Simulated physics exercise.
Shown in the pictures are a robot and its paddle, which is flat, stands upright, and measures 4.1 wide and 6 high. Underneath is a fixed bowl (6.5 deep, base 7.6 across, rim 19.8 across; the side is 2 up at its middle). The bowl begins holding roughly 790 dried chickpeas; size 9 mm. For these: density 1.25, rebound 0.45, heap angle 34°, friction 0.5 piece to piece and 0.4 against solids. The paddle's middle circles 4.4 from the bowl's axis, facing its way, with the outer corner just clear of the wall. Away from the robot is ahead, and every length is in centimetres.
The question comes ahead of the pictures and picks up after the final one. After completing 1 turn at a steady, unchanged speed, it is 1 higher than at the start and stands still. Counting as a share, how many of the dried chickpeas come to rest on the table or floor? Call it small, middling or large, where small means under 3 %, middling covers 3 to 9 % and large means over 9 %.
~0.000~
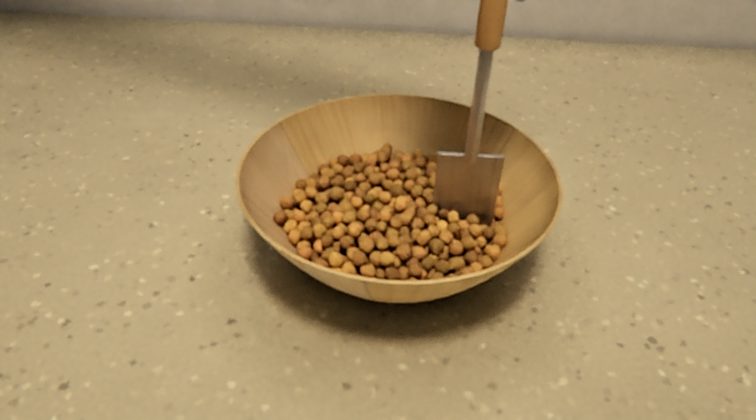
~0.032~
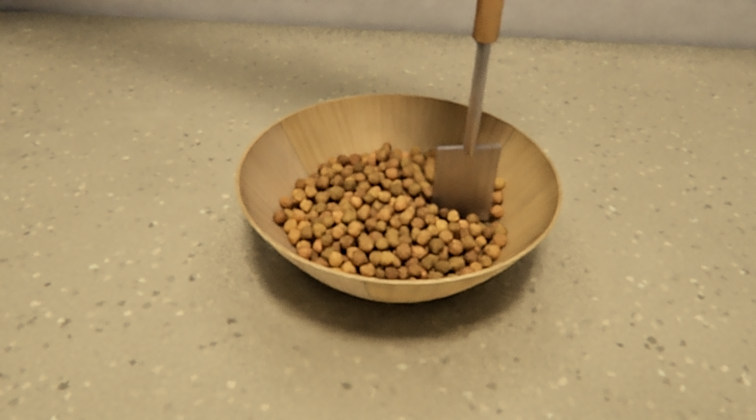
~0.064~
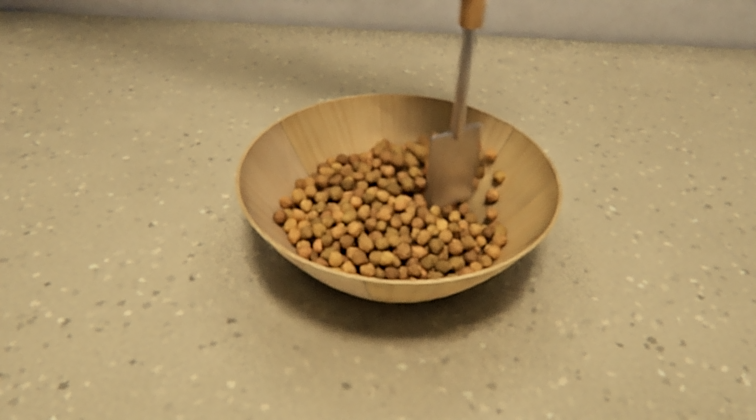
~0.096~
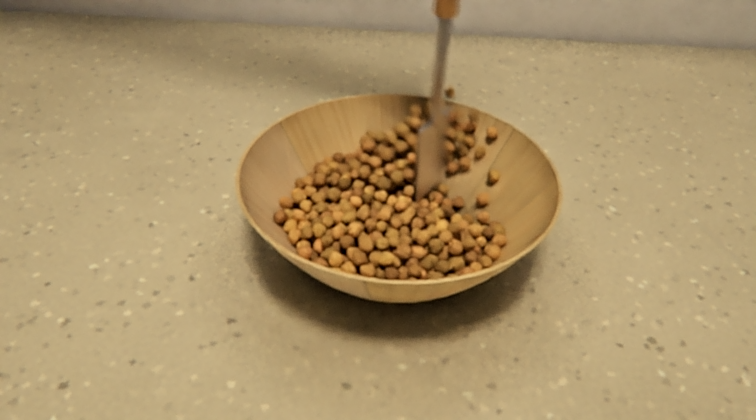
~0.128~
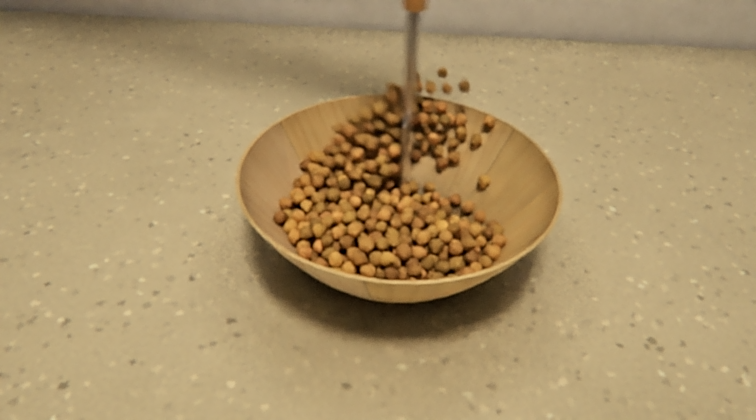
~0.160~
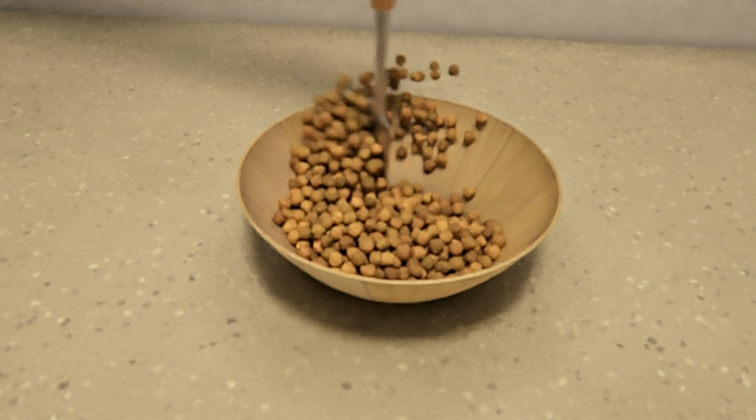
I would call it large.
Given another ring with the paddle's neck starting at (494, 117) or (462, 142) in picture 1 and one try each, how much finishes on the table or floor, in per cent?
I'd put it at around 10 and 10 percent.
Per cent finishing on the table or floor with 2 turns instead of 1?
It would be near 25 per cent.
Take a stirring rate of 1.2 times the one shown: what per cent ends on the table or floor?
I'd put it near 25 %.
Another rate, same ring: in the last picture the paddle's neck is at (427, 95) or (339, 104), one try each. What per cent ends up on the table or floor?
About 0 and 30 per cent.
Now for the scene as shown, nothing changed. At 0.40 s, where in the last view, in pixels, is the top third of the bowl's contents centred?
In the final view it lies at about (445, 239).
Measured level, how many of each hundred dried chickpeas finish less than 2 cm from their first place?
Around 30 in a hundred.
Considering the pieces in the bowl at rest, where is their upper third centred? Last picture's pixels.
Looks like roughly (435, 202) to me.
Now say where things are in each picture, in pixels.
Paddle neck at (474, 133), 0° round; upper third of the load around (391, 207), from x 280 to 500, top at y 150; 788 in the bowl, in the first picture.
Paddle neck at (472, 125), 10° round; upper third of the load around (392, 202), from x 280 to 500, top at y 150, in the second picture.
Paddle neck at (460, 110), 35° round; upper third of the load around (395, 188), from x 280 to 500, top at y 125, in the third picture.
Paddle neck at (437, 98), 60° round; upper third of the load around (393, 176), from x 280 to 500, top at y 95, in the fourth picture.
Paddle neck at (409, 92), 86° round; upper third of the load around (377, 160), from x 280 to 500, top at y 75; 785 in the bowl, 3 in flight or on the tool, in the fifth picture.
Paddle neck at (380, 91), 111° round; upper third of the load around (356, 155), from x 280 to 500, top at y 60; 781 in the bowl, 7 in flight or on the tool, in the sixth picture.
By 0.28 s, 204° round, highest piece 10 above the table; 734 in the bowl, 19 on the table or floor, 35 in flight or on the tool.
By 0.40 s, 297° round, highest piece 10 above the table; 684 in the bowl, 63 on the table or floor, 41 in flight or on the tool.
By 0.65 s, 0° round, highest piece 6 above the table; 646 in the bowl, 141 on the table or floor, 1 in flight or on the tool.
By 1.35 s, 0° round, highest piece 6 above the table; 646 in the bowl, 142 on the table or floor.
Final count, 646 in the bowl, 142 on the table or floor. That is 18 % on the table or floor.
